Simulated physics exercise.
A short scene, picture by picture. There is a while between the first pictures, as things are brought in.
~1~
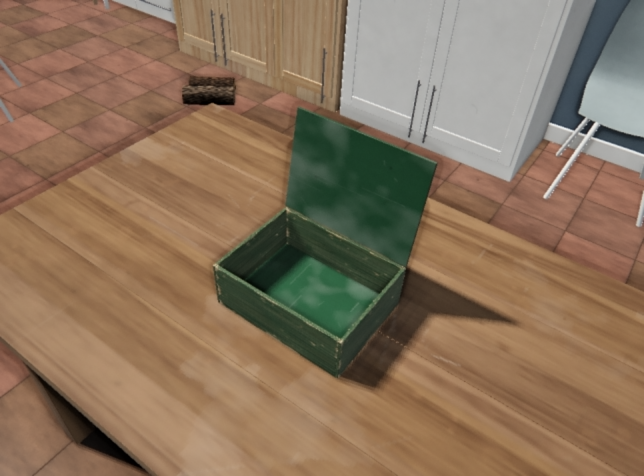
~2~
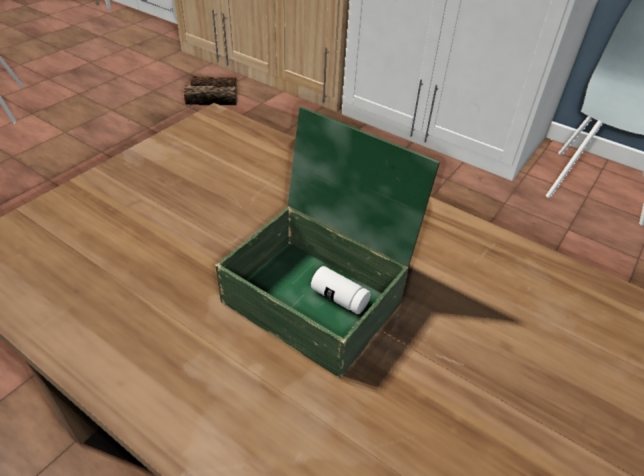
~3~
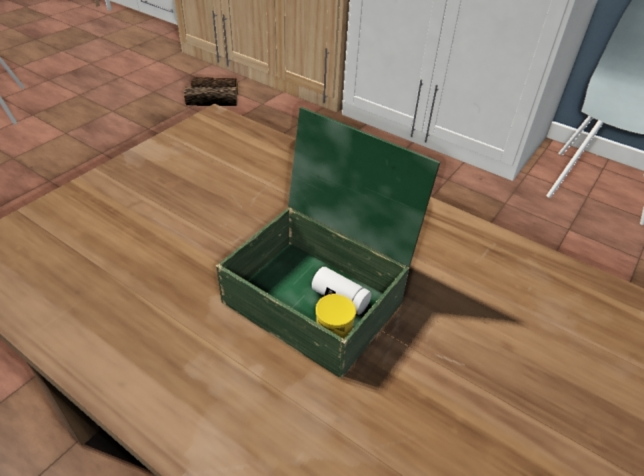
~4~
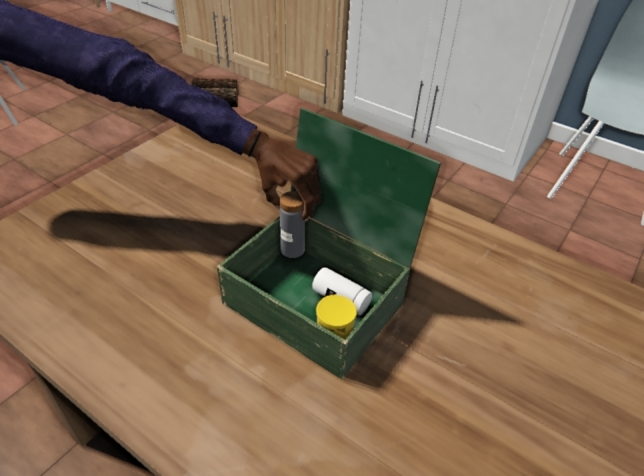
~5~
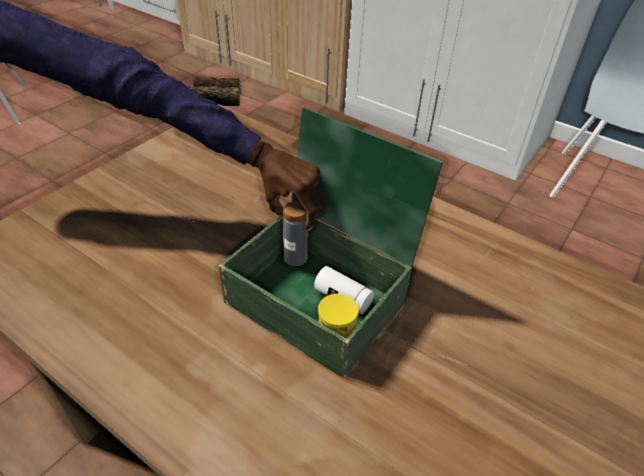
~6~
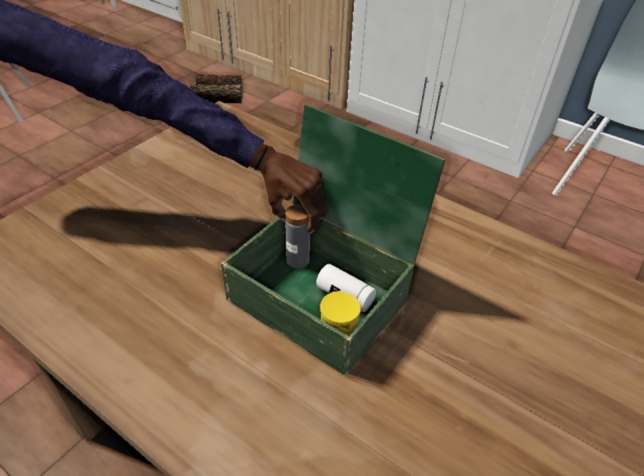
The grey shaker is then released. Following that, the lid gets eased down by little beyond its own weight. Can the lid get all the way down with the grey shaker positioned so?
Yes, the lid gets all the way down.
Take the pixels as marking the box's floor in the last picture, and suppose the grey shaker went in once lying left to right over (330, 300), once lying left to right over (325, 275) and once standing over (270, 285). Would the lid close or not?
So, one: It drops fully; two: It drops fully; three: It remains raised.
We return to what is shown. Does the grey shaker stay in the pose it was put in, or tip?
Result: The grey shaker leans over.
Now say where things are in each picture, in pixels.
In the first picture, the last thing is not in view yet.
In the second picture, the last thing is not in view yet; white shaker (341, 290).
In the third picture, the last thing is not in view yet; white shaker (341, 291).
In the fourth picture, on its way; grey shaker (293, 225); white shaker (342, 291).
In the fifth picture, on its way; grey shaker (296, 235); white shaker (344, 290).
In the sixth picture, in place under the hand; grey shaker (298, 237); white shaker (346, 288).
Then, 1.60 s after the last picture, lid 60° above the rim.
Then, 2.20 s after the last picture, lid 25° above the rim; grey shaker tipped 31° from how it was near (286, 247).
At rest, lid shut; tipped over in the box, grey shaker; the other 2 in place. Seen from the same camera at the end, grey shaker near (268, 277).
